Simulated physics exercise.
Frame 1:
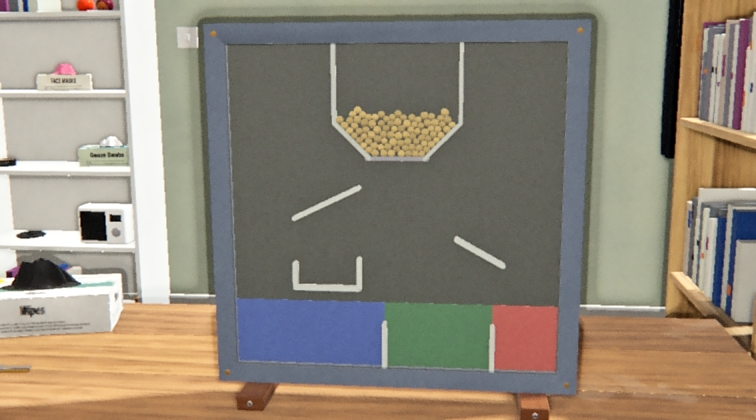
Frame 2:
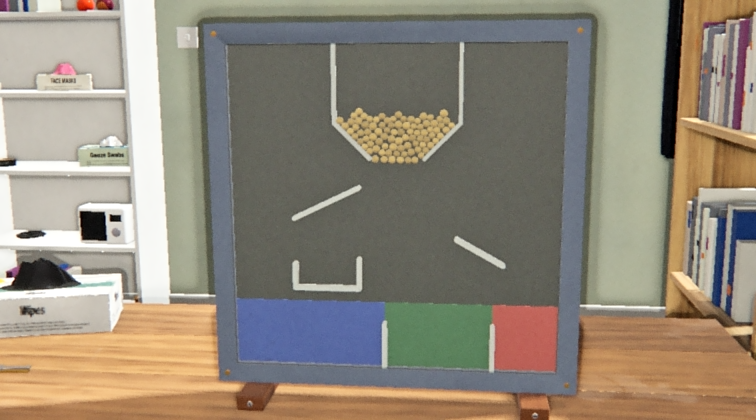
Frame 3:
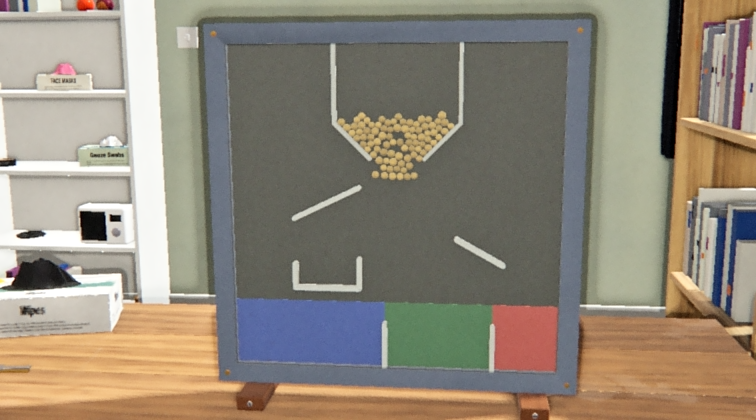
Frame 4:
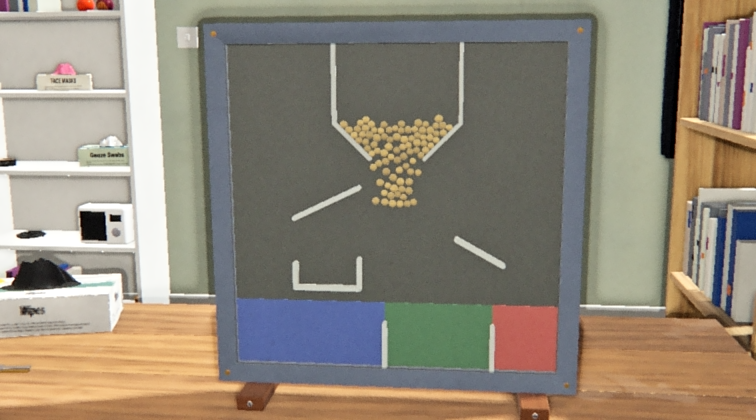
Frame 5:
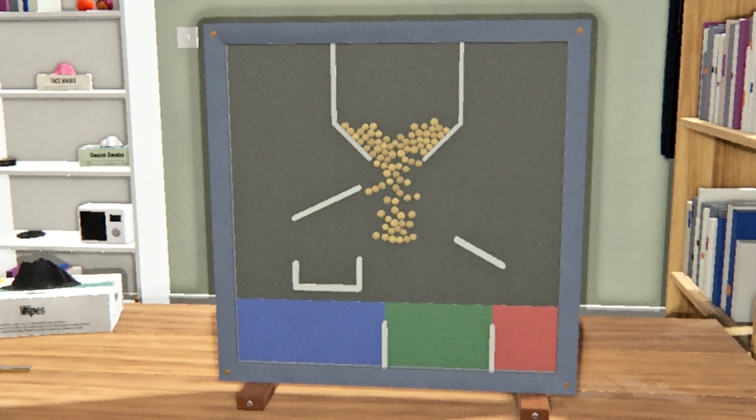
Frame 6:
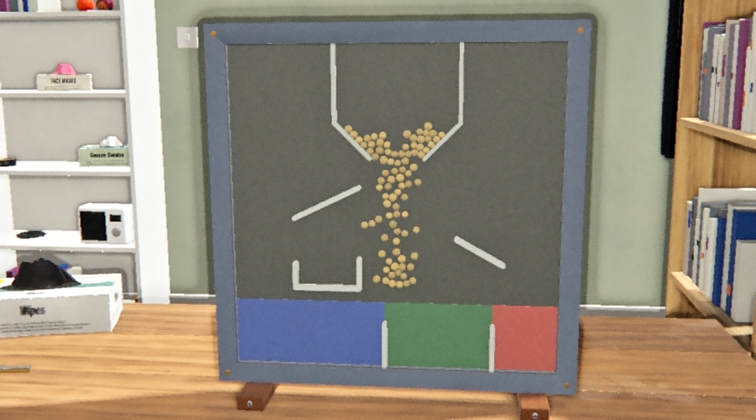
Upright framed chute box holding dried chickpeas in a funnel, its base opening and chickpeas dropping in a stream between slanted ledges.
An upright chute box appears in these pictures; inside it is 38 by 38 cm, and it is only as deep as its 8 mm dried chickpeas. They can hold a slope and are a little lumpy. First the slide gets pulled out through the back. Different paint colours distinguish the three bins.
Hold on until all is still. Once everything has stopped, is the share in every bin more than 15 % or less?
Red - less, blue - more, green - more.
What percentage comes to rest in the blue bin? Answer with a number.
Roughly 20 %.
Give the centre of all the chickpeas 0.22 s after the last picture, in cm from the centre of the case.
Right: About 2 cm; below: About 15 cm.
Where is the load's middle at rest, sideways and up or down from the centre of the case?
About 2 cm right and 17 cm below.
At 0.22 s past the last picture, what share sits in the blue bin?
Share: Close to 15 percent.
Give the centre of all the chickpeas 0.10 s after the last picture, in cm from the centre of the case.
Position estimate: Right 1 cm, below 8 cm.
Then, 0.10 s after the last picture, the chickpeas' middle is 1 cm right of and 8 cm below the centre; blue 5 %, green 35 %.
Then, 0.22 s after the last picture, the chickpeas' middle is 2 cm right of and 15 cm below the centre; blue 15 %, green 75 %.
Then, 0.45 s after the last picture, the chickpeas' middle is 2 cm right of and 17 cm below the centre; blue 20 %, green 80 %.
At rest 1.4 s after the last picture, red 0 %, blue 20 %, green 80 %.
